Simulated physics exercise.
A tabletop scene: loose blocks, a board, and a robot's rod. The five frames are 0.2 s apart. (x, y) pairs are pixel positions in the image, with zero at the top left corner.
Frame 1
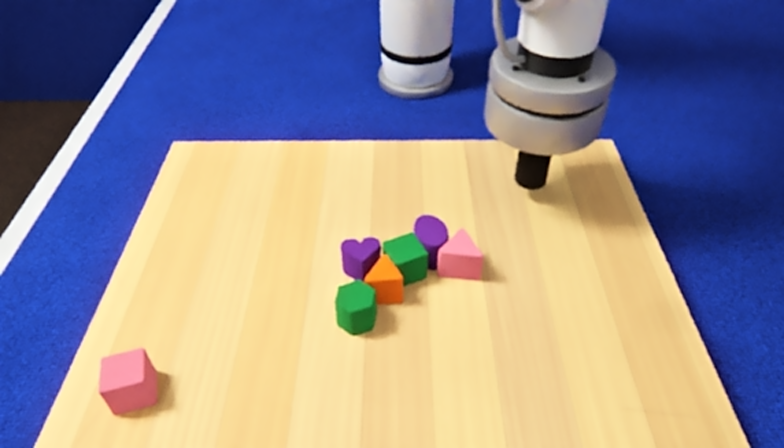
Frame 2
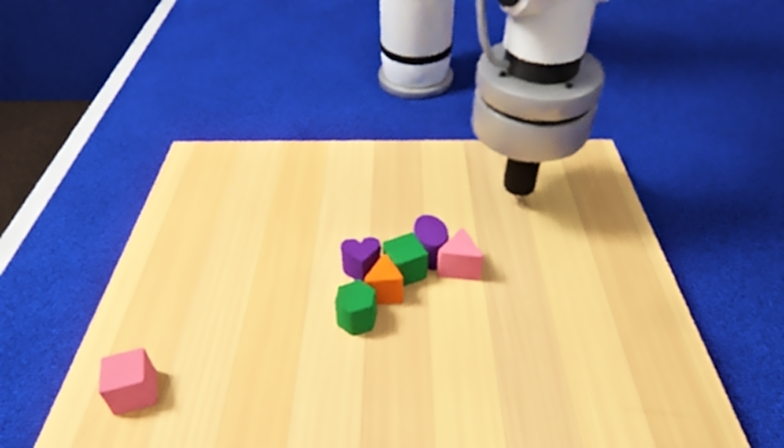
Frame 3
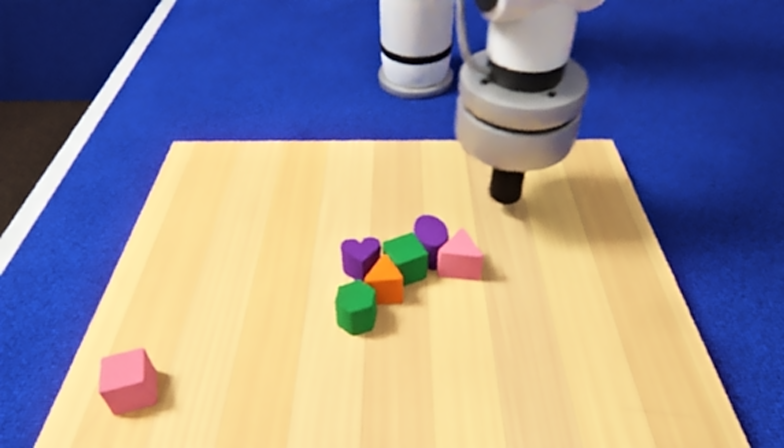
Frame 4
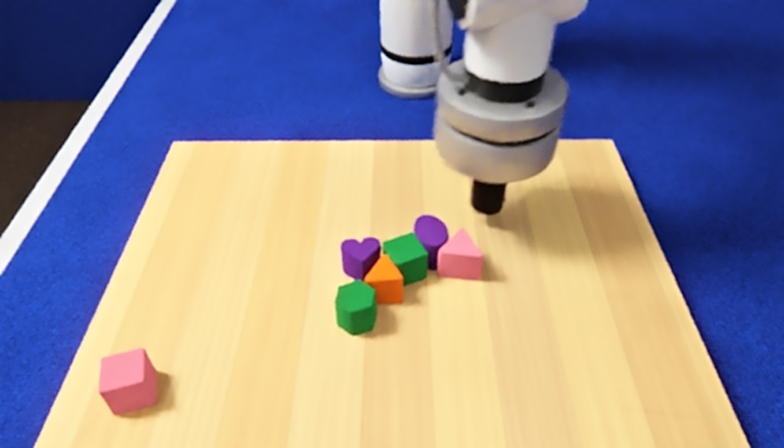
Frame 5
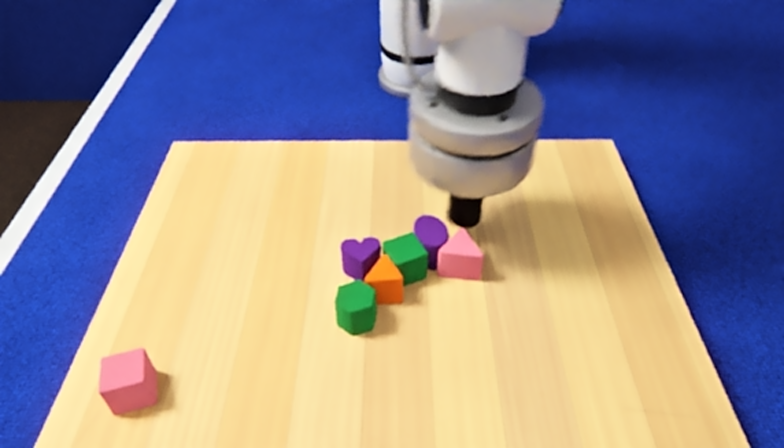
On a wooden board, a robot's rod moves left and nearer toward the still, clustered blocks.
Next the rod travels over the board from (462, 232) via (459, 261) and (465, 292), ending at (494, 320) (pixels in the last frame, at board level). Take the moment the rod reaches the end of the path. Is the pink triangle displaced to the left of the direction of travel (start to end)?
My answer is no.
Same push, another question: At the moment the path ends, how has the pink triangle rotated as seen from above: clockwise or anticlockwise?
The turn is clockwise.
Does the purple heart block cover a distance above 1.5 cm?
I believe not.
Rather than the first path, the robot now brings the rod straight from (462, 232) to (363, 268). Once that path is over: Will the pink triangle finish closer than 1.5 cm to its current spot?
It seems so.
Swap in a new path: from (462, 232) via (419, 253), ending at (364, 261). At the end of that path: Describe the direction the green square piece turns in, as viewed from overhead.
Viewed from overhead, the green square piece winds up turned anticlockwise.
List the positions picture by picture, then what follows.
In the first frame, tip of the rod (530, 181), middles of tops, purple heart block (361, 246), orange triangle (384, 270), green square piece (405, 247), purple oval block (431, 229), pink triangle (462, 244).
In the second frame, rod (519, 187), nothing pushed.
In the third frame, rod (505, 195), nothing pushed.
In the fourth frame, rod (486, 206), nothing pushed.
In the fifth frame, rod (464, 219), purple heart block (361, 246), orange triangle (384, 270), green square piece (405, 247), purple oval block (431, 229), pink triangle (462, 244).
What follows on the original path. One third of the way, rod (460, 248); purple heart block (353, 248); orange triangle (378, 272); green square piece (396, 250); purple oval block (426, 234), turned 20° clockwise; pink triangle (459, 269).
Two thirds of the way, rod (468, 280); purple heart block (353, 248); orange triangle (378, 272); green square piece (396, 250); purple oval block (426, 234), turned 20° clockwise; pink triangle (459, 303), turned 15° clockwise.
At the end, rod (496, 307); purple heart block (353, 248); orange triangle (378, 272); green square piece (396, 250); purple oval block (426, 234), turned 20° clockwise; pink triangle (463, 316), turned 70° clockwise.
